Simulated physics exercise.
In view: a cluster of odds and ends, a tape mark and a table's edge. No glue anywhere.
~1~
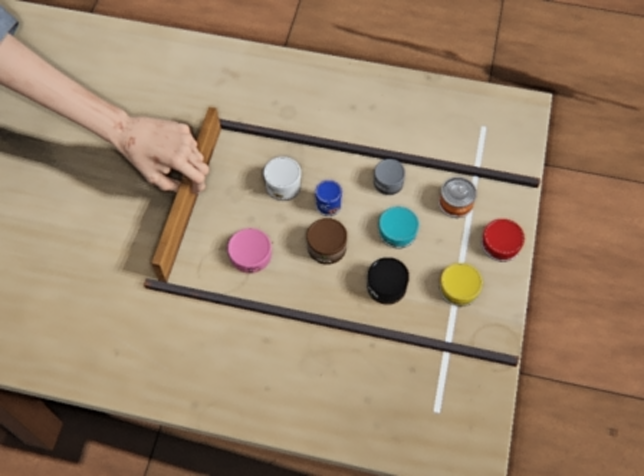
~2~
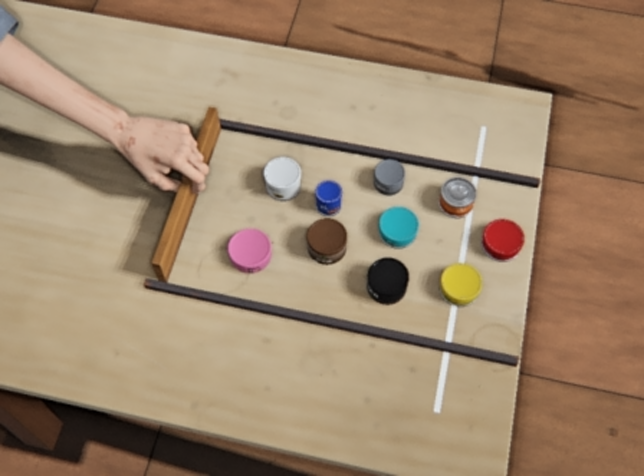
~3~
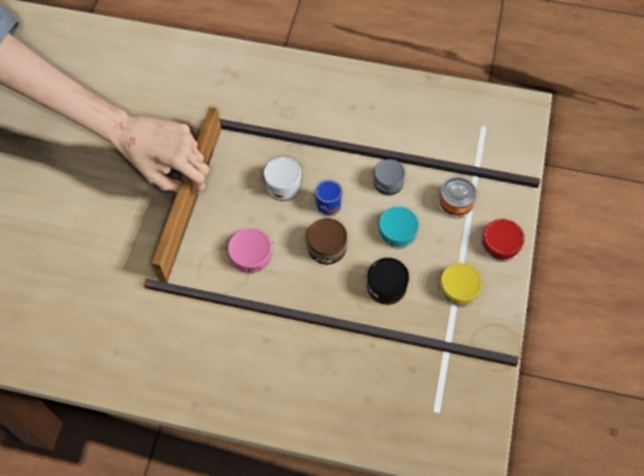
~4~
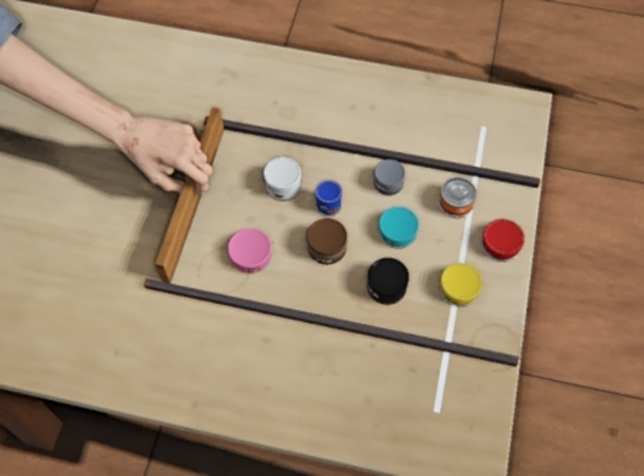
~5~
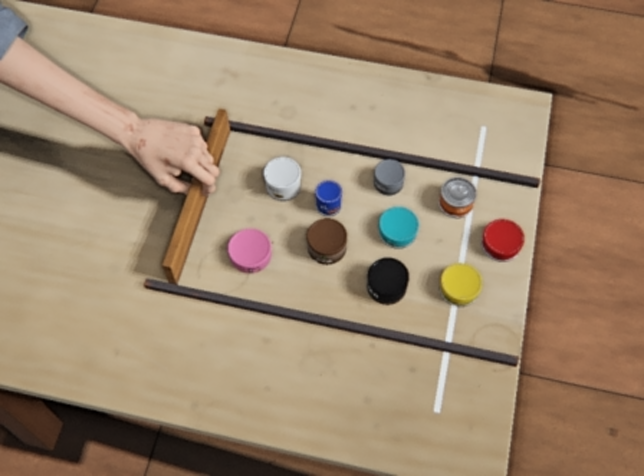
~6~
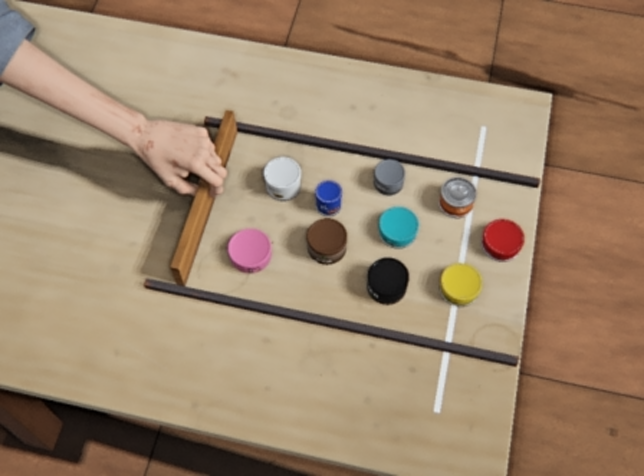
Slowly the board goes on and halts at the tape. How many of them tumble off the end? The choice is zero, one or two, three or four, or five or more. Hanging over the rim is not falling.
Here the number that fall off is one or two.
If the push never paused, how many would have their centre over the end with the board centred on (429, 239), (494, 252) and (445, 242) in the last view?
It would be 0, 5 and 1.
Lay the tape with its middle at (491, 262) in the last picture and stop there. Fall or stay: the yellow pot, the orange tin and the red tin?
The yellow pot drops off; the orange tin goes over; the red tin is lost.
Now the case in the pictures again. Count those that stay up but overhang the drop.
3 of them.
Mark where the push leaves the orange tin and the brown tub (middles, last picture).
About (519, 202), and the other about (481, 270).
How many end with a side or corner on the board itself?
That makes 4.
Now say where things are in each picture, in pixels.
The first frame shows red tin (503, 240); yellow pot (460, 285); orange tin (458, 197); board (189, 192); tape (462, 256).
The second frame shows yellow pot (460, 285); brown tub (327, 242).
The third frame shows orange tin (458, 198); turquoise tin (398, 228).
The fourth frame shows red tin (503, 241); white tin (283, 180).
The fifth frame shows yellow pot (460, 285); grey tub (389, 178).
The sixth frame shows red tin (503, 241); yellow pot (460, 285); orange tin (458, 198); board (206, 195); tape (462, 256).
Soon after, none off yet; red tin at rest near (503, 241); yellow pot at rest near (460, 285); orange tin at rest near (458, 198).
In the end, the number that fall off is one or two; gone, yellow pot.
